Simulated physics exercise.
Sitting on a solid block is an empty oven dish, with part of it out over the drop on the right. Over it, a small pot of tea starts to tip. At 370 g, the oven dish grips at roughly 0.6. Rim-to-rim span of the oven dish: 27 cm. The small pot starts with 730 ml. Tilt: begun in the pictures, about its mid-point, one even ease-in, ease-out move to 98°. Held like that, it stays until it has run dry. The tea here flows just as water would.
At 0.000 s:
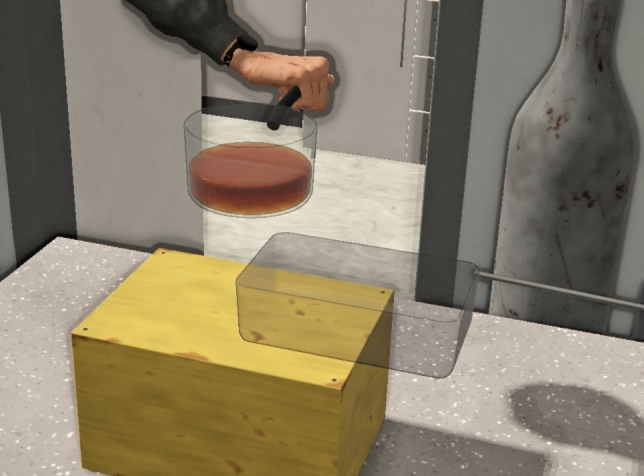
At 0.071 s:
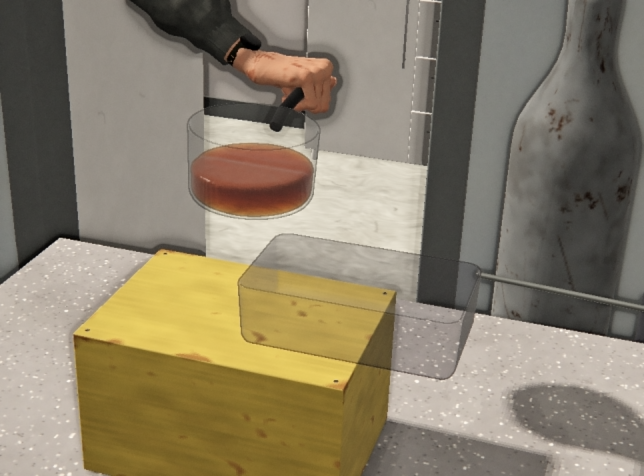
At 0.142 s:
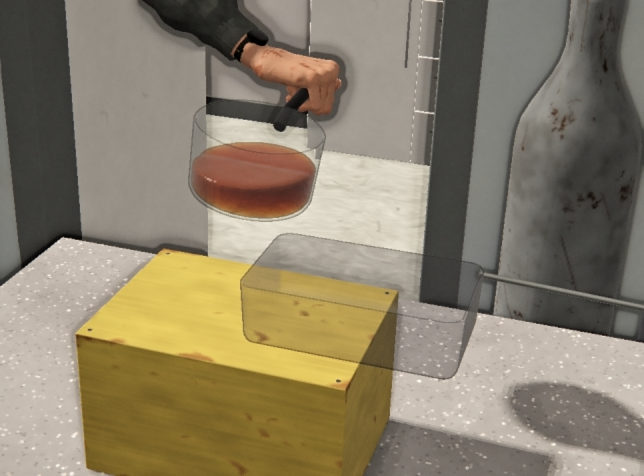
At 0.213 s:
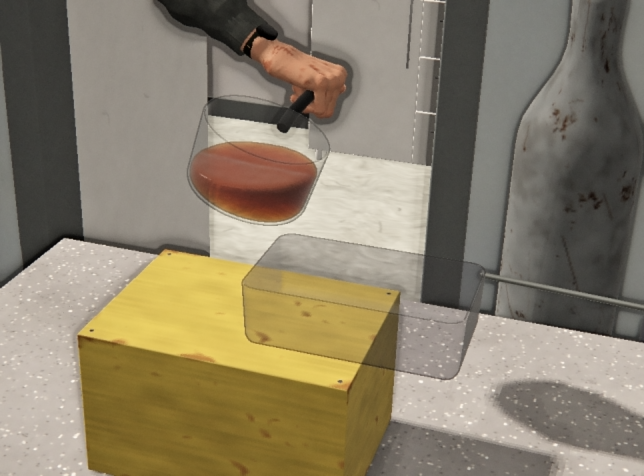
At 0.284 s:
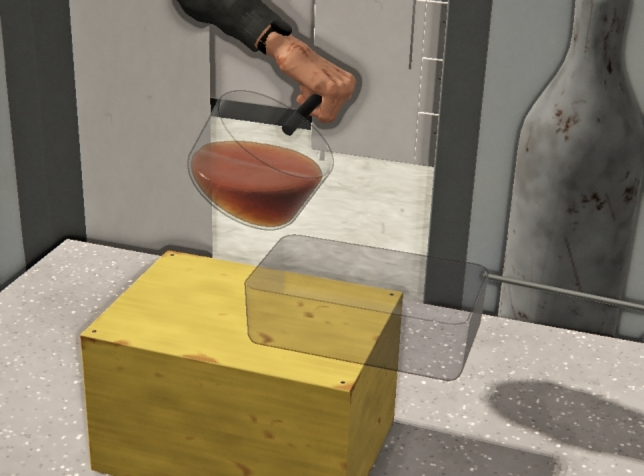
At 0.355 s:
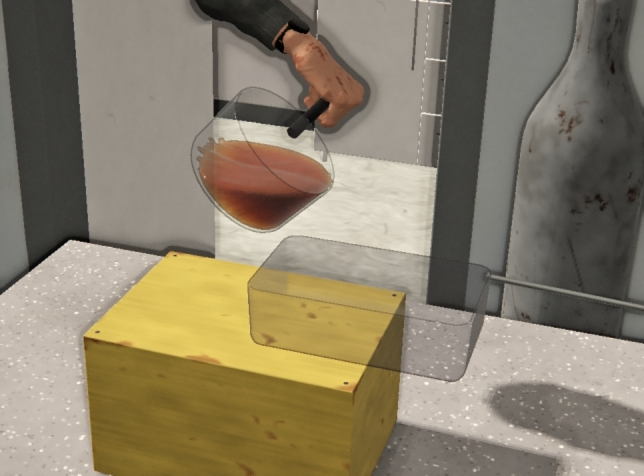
A small clear pot of tea, gripped by a hand, tilted steadily to the right above an empty oven dish that sat partly over the edge of a yellow block.
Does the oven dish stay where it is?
Yes.
After 0.63 s the tilt is 91° and 43 per cent is still to pour; the oven dish lies level with 25 per cent in it.
After 0.83 s the tilt is 98° and 17 per cent is still to pour; the oven dish lies level with 71 per cent in it.
After 1.03 s the tilt is 98° and 4 per cent is still to pour; the oven dish lies level with 91 per cent in it.
After 1.26 s the tilt is 98° and 1 per cent is still to pour; the oven dish lies level with 97 per cent in it.
In the end the oven dish lies level with 99 per cent in it.
